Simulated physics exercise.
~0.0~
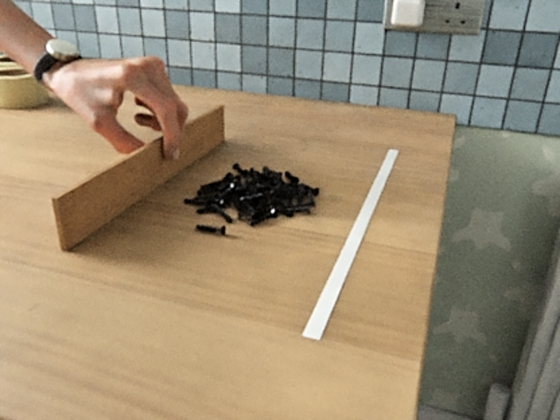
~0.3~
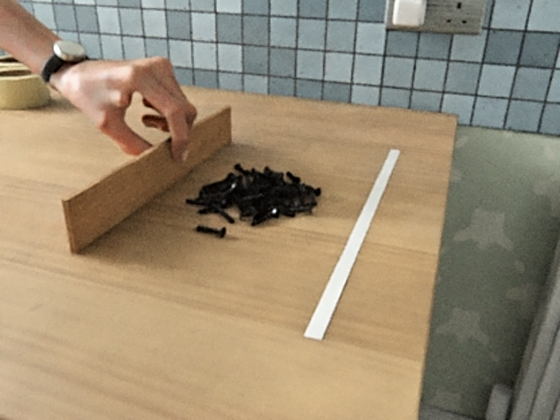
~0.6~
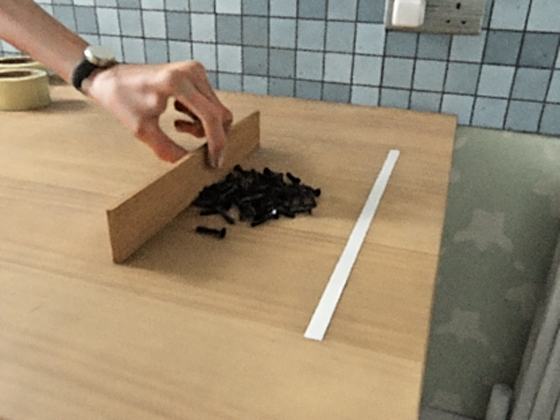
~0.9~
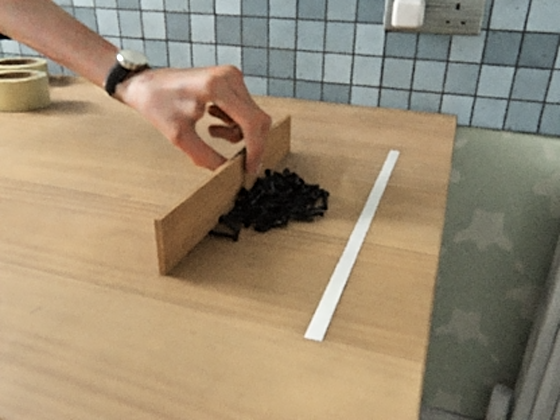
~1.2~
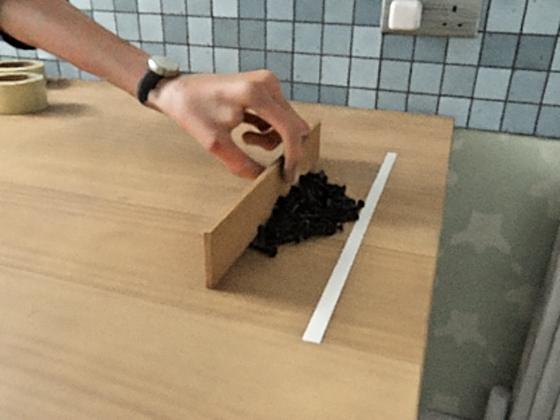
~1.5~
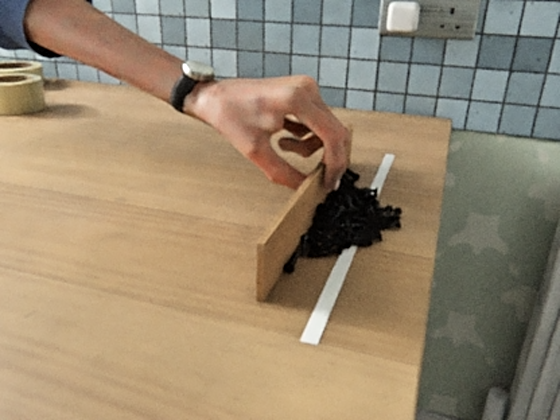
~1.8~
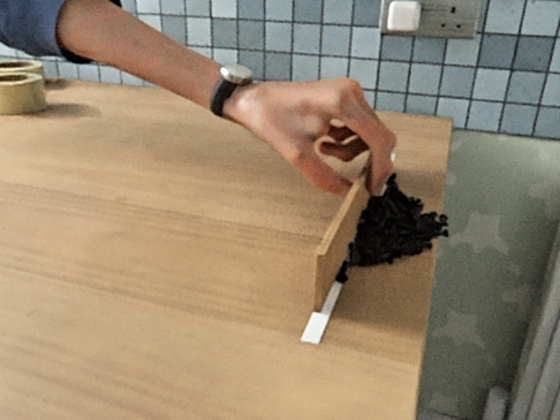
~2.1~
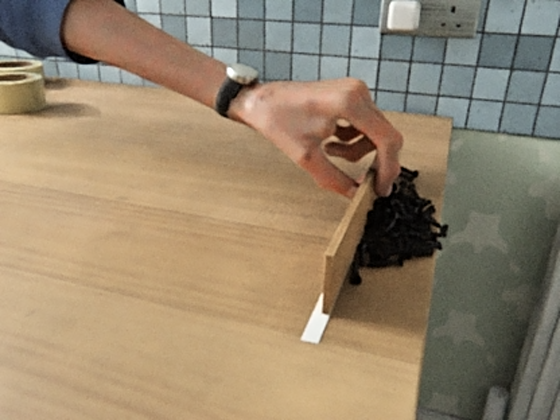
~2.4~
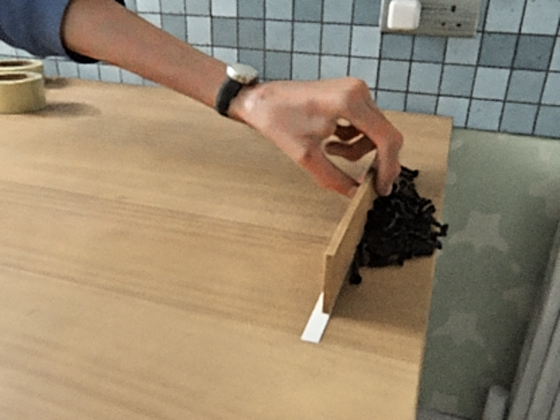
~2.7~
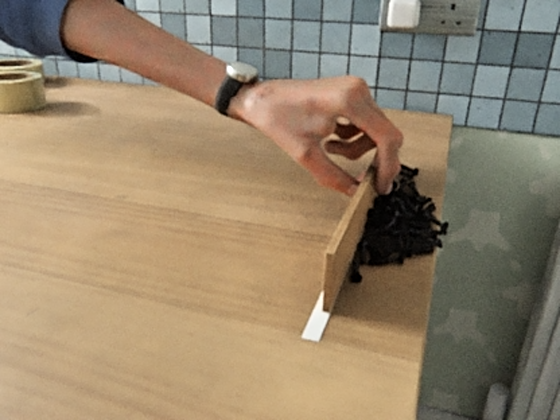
A hand slid an upright piece of card rightward across the wooden table, gathering a heap of small black things and pushing it over a strip of white tape, then stopped at the tape with a small part of the heap over the table's edge.
